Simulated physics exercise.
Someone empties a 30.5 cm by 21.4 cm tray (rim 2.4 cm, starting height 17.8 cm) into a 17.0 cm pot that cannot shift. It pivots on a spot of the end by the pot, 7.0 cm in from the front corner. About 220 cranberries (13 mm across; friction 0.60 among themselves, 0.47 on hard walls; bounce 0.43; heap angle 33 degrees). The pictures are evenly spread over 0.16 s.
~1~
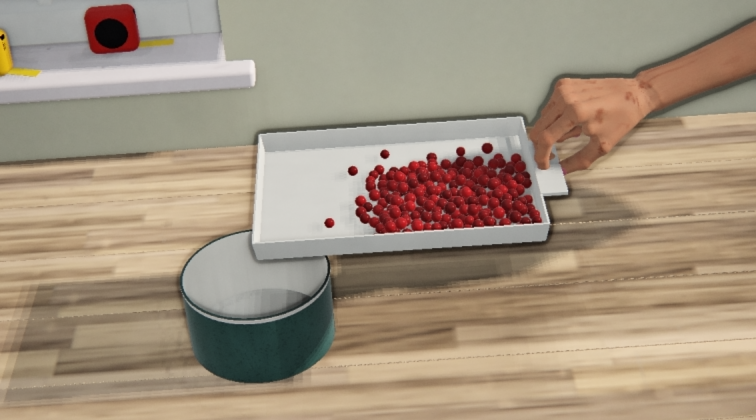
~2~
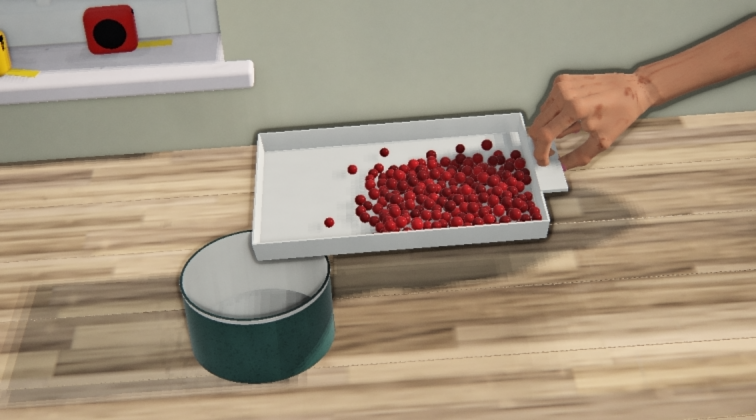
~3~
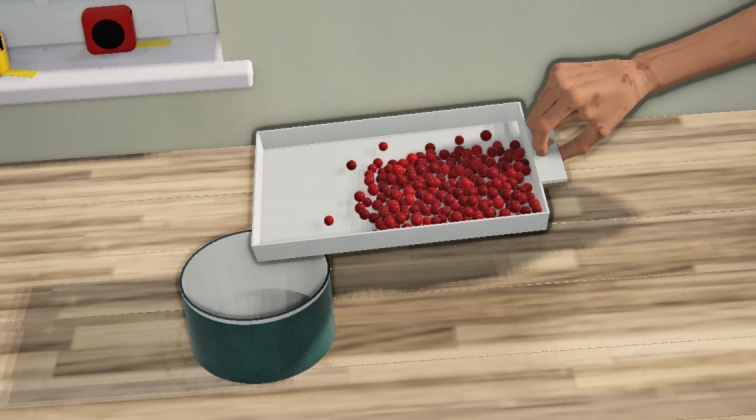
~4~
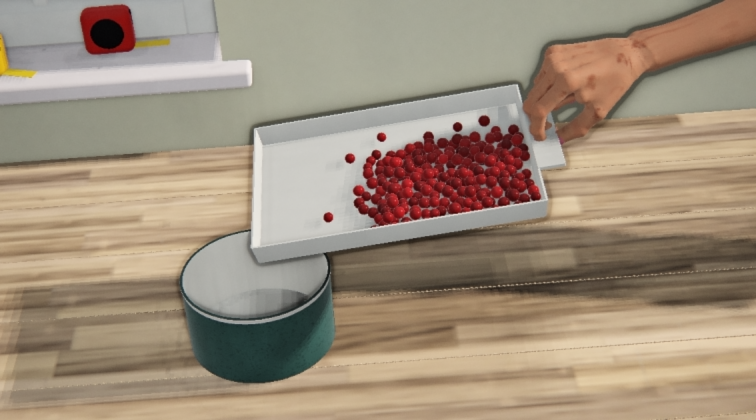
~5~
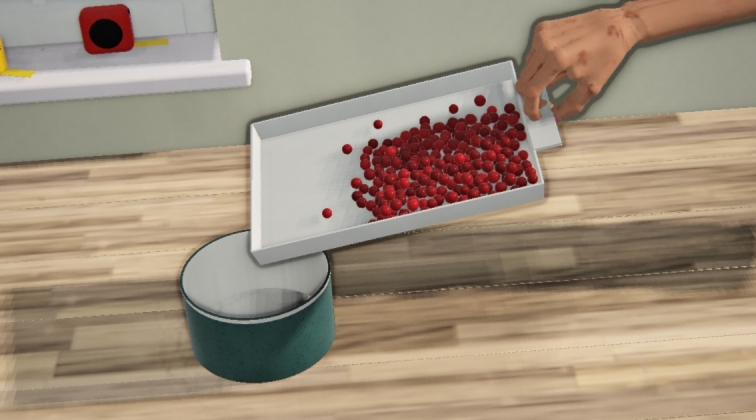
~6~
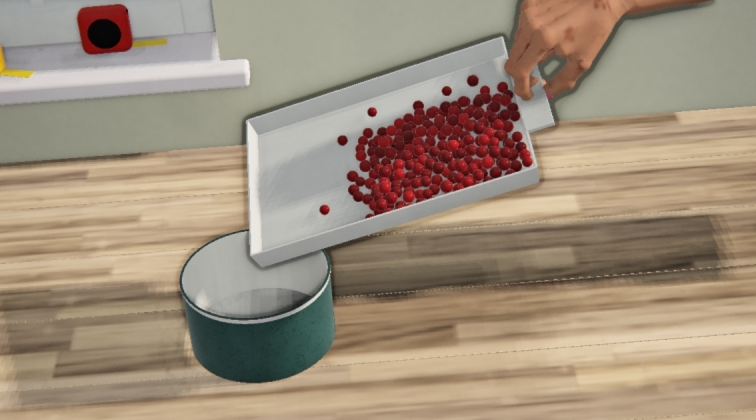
A light wood-grain worktop runs along a pale grey-green wall, seen from above at an angle by a camera that stays still. A white tray of red cranberries, heaped toward its right side, sits above a dark green pot, with a red object on a white ledge at upper left. A hand at the right end raises that side steadily, tilting the tray leftward, while the berries shift very little within it.
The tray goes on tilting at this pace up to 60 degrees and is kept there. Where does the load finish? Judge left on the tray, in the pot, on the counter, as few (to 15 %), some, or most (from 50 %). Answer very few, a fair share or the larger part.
Left on the tray: A fair share; in the pot: Very few; on the counter: The larger part.
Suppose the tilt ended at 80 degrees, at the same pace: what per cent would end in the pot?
In that case some 10 per cent.
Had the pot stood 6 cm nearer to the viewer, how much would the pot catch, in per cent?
It would be near 35 per cent.
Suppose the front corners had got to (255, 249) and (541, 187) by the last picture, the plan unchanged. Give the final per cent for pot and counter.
Pot 5, counter 40.
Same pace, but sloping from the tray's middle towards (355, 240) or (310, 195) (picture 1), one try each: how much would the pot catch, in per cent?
About 0 and 15 per cent.
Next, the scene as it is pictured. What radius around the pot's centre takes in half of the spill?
Some 22 cm.
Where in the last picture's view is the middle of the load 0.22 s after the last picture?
Near (358, 126).
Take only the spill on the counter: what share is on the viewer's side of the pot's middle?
Some 100 per cent.
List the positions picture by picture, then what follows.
Tray tilt 0 degrees, front corners at (256, 241) and (546, 222); middle of the pieces at (445, 196); pot at (255, 272), in the first picture.
Tray tilt 1 degrees, front corners at (256, 242) and (546, 219); middle of the pieces at (445, 194), in the second picture.
Tray tilt 3 degrees, front corners at (255, 243) and (545, 211), lowest corner left front; middle of the pieces at (444, 188), in the third picture.
Tray tilt 7 degrees, front corners at (255, 245) and (543, 198), lowest corner left front; middle of the pieces at (443, 178), in the fourth picture.
Tray tilt 13 degrees, front corners at (254, 249) and (540, 182), lowest corner left front; middle of the pieces at (439, 165), in the fifth picture.
Tray tilt 19 degrees, front corners at (254, 252) and (533, 166), lowest corner left front; middle of the pieces at (434, 152); pot at (255, 271), in the sixth picture.
Then, 0.13 s after the last picture, tilt 42 degrees; the tray holds 100 %, the pot 0 %.
Then, 0.22 s after the last picture, tilt 57 degrees; the tray holds 100 %, the pot 0 %.
Then, 0.44 s after the last picture, tilt 60 degrees; the tray holds 70 %, the pot 0 %.
In the end, tray 35 %, pot 5 %, counter 60 %.
